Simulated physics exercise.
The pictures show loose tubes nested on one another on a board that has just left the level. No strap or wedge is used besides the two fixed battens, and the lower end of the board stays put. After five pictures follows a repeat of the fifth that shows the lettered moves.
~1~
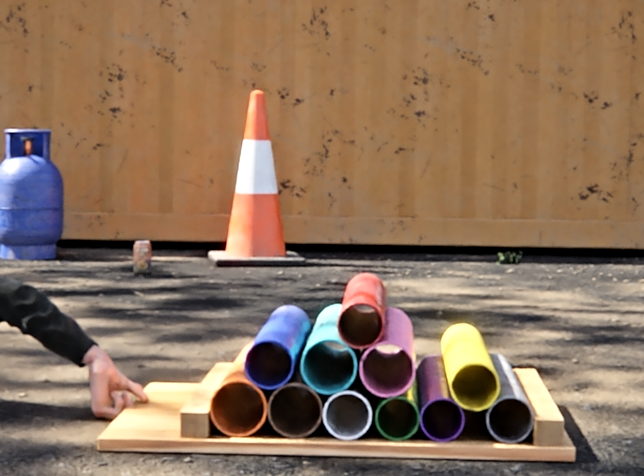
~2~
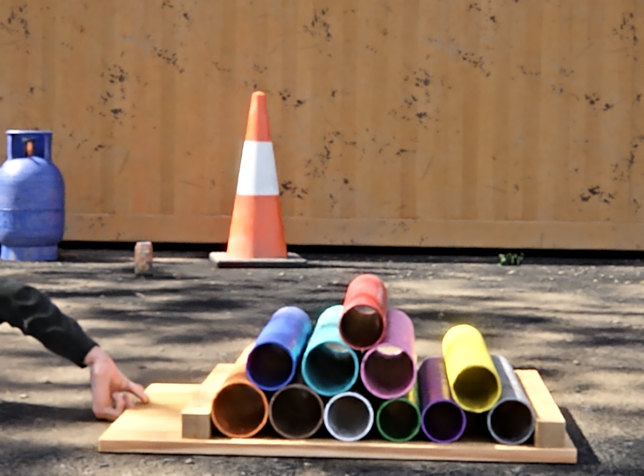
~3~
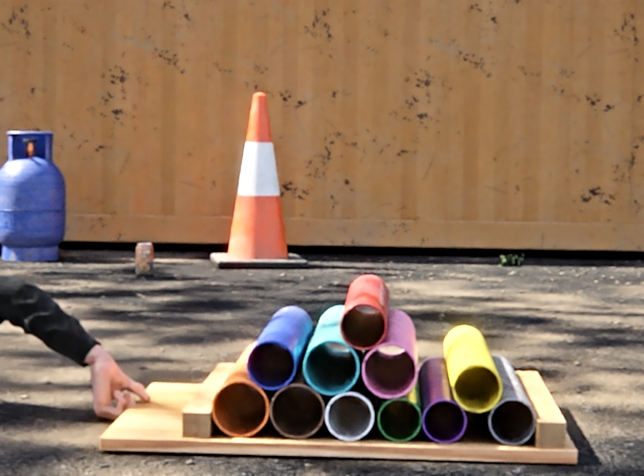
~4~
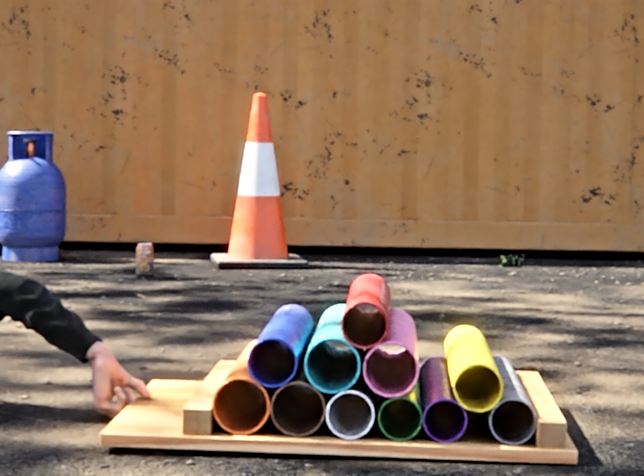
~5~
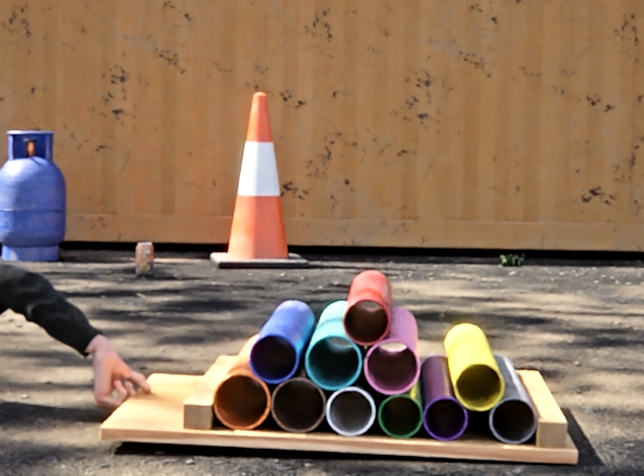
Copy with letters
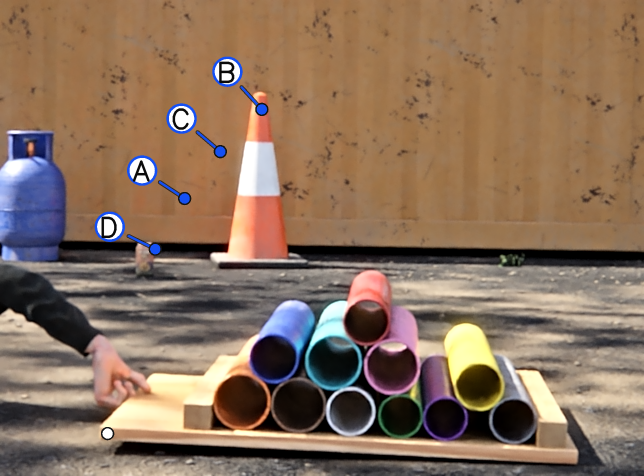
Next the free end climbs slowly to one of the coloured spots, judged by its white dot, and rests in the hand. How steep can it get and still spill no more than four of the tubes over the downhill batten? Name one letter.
D is the limit.
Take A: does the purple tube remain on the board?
Yes.
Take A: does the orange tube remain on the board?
Yes, with A.
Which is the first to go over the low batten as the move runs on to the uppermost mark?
It is the yellow one.
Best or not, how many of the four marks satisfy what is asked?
The number is one.
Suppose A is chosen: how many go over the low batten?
It comes to five.
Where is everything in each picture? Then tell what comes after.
White tube (347, 415); green tube (397, 419); purple tube (442, 420), in the first picture.
Purple tube (443, 421); grey tube (512, 421), in the second picture.
Board (343, 407); orange tube (240, 408); brown tube (297, 411); red tube (363, 326), in the third picture.
Board (344, 406); orange tube (241, 406); brown tube (298, 409), in the fourth picture.
Board (344, 402); orange tube (242, 401); brown tube (299, 405), in the fifth picture.
On the marked copy, A at (185, 199); B at (262, 109); C at (221, 151); D at (155, 249); the white dot at (108, 433).
Taking D. A third of the way, board at 16°.
Two thirds of the way, board at 25°.
When it is over, board at 25°, four over the low batten (turquoise, pink, yellow, red).
As for the rest, A five over the low batten; B five over the low batten; C five over the low batten.
